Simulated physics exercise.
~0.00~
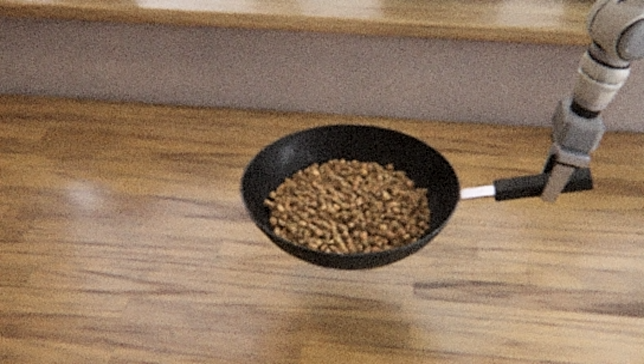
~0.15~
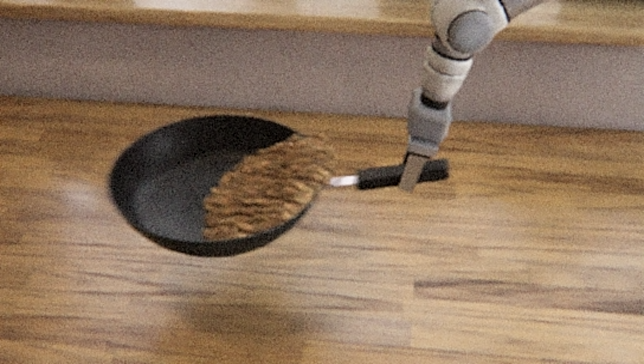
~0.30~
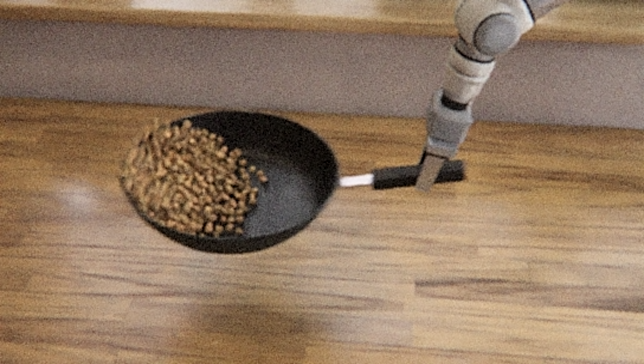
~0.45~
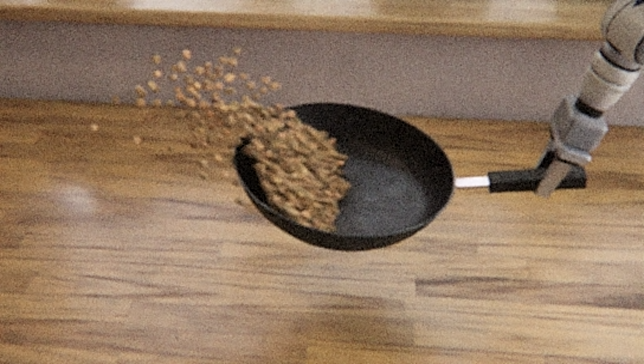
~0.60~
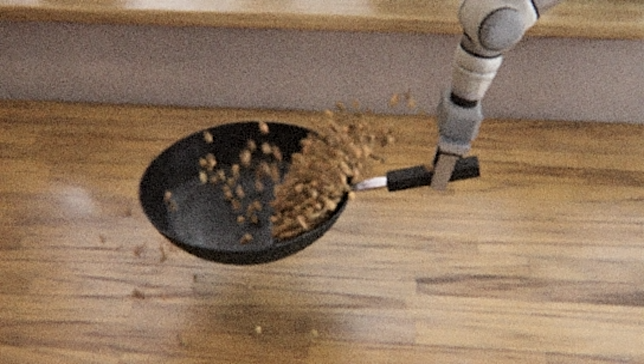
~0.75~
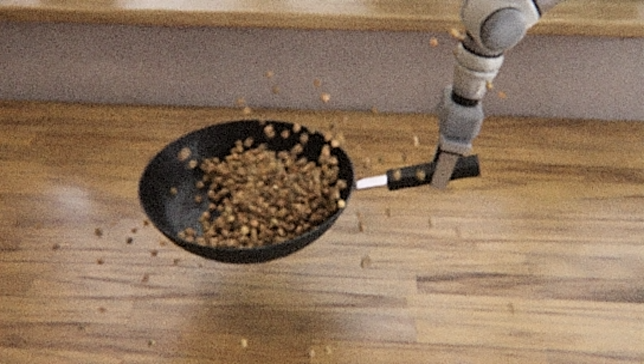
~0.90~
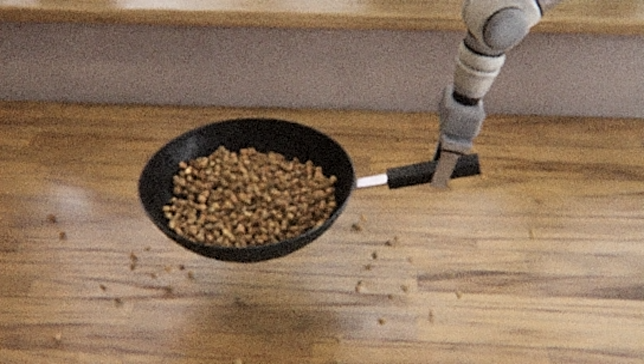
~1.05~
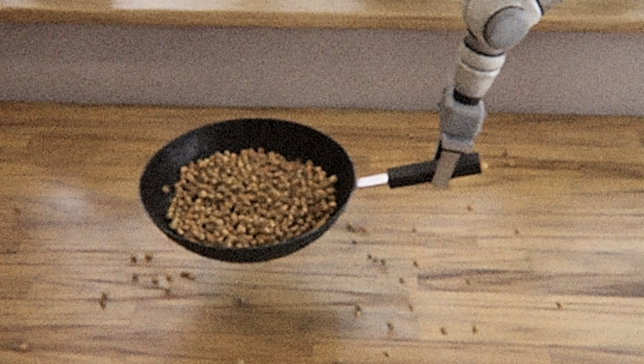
Above a wooden surface, a robot arm jerks a pan of chickpeas, spilling some.
